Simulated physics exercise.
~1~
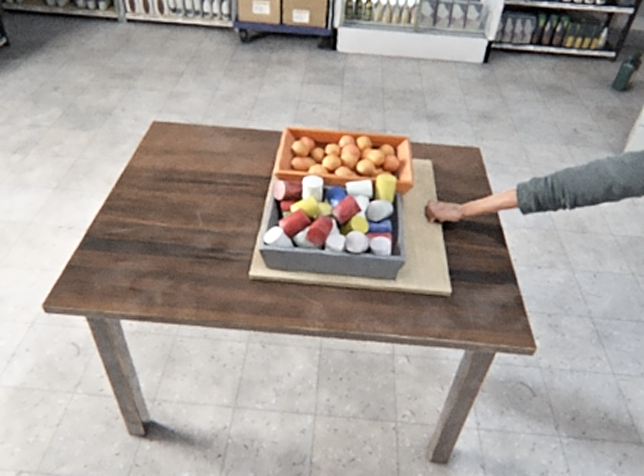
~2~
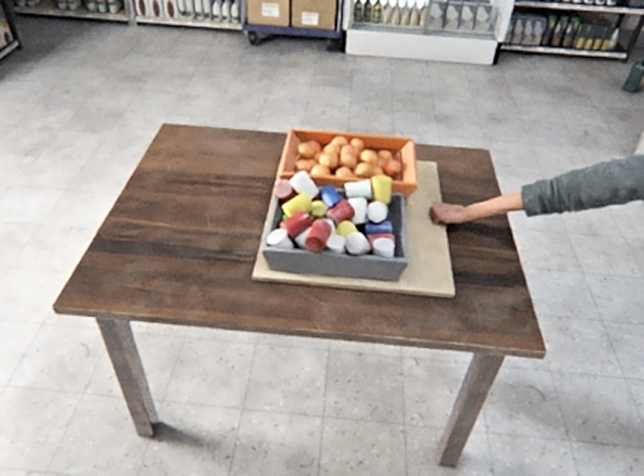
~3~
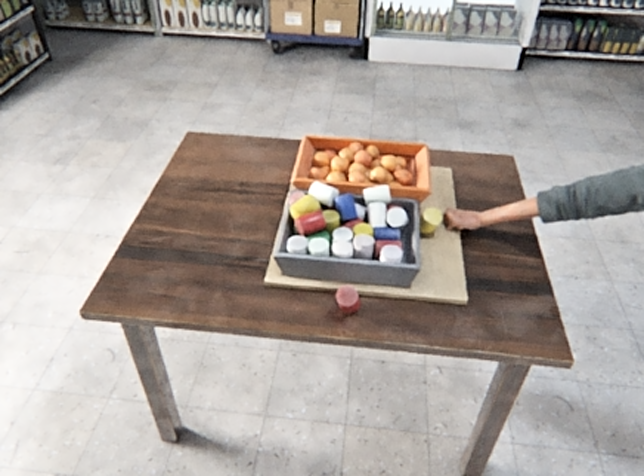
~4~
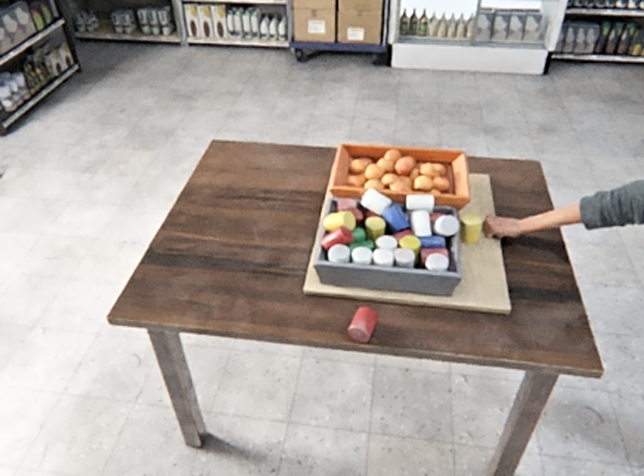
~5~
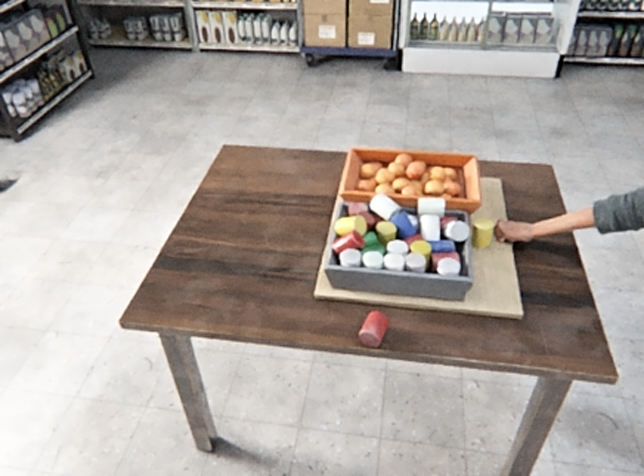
A hand at the right shook a board on a wooden table from side to side, jostling a grey box of colourful spice jars and an orange box of oranges; two jars tumbled out, a red one ending on the tabletop and a yellow one by the hand.
